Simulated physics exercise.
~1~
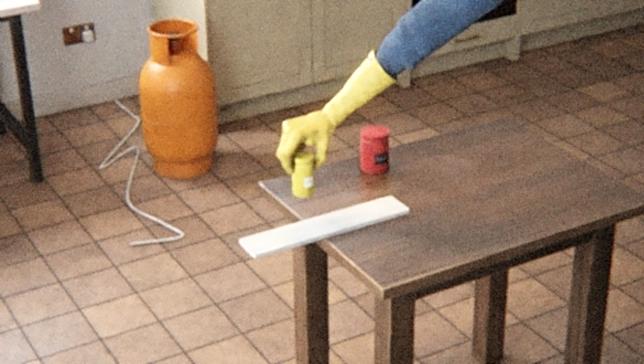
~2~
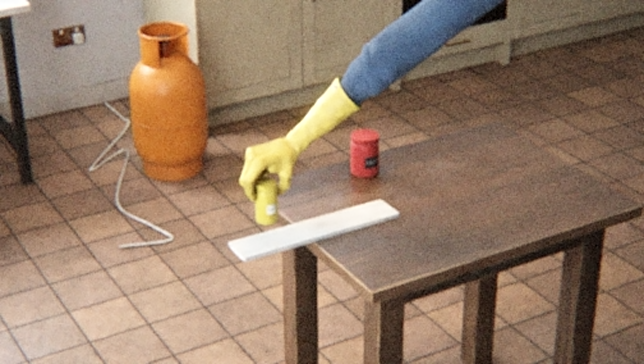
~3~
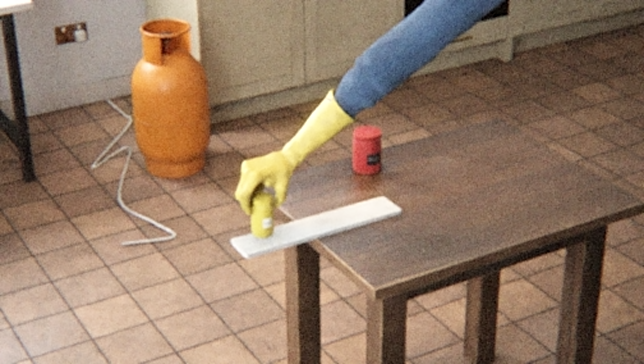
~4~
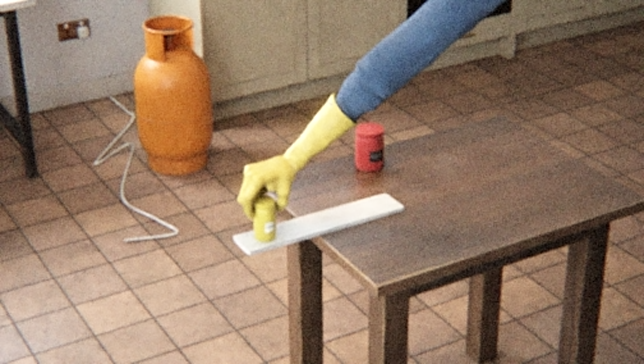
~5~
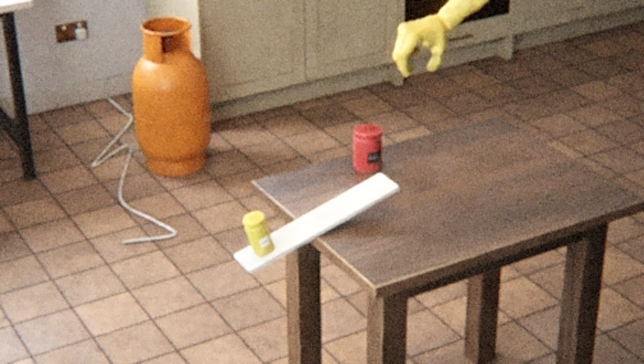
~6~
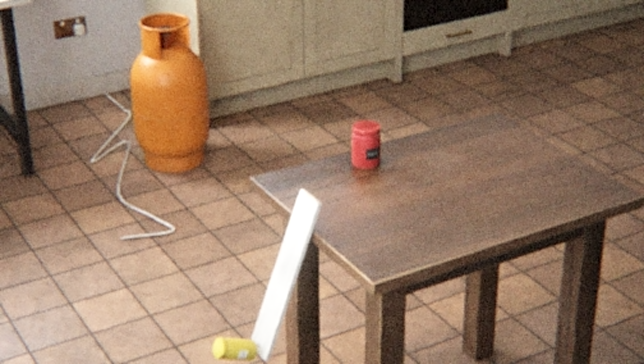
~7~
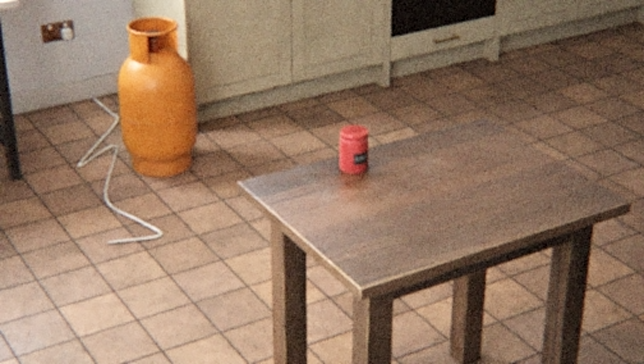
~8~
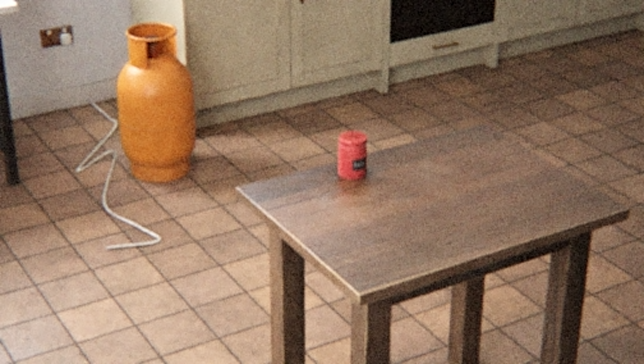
A small yellow shaker, held upright in a yellow-gloved hand, starts above a white board that sticks out over the left end of a dark wooden table. The hand carries it left and down and sets it near the board's overhanging end, while a red jar stands farther back on the tabletop. The fingers let go and the arm draws back to the right. At once the board tilts, its outer end dipping with the shaker leaning on it. Both drop past the table's edge, the shaker on its side, and go out of sight, leaving only the red jar on the table.
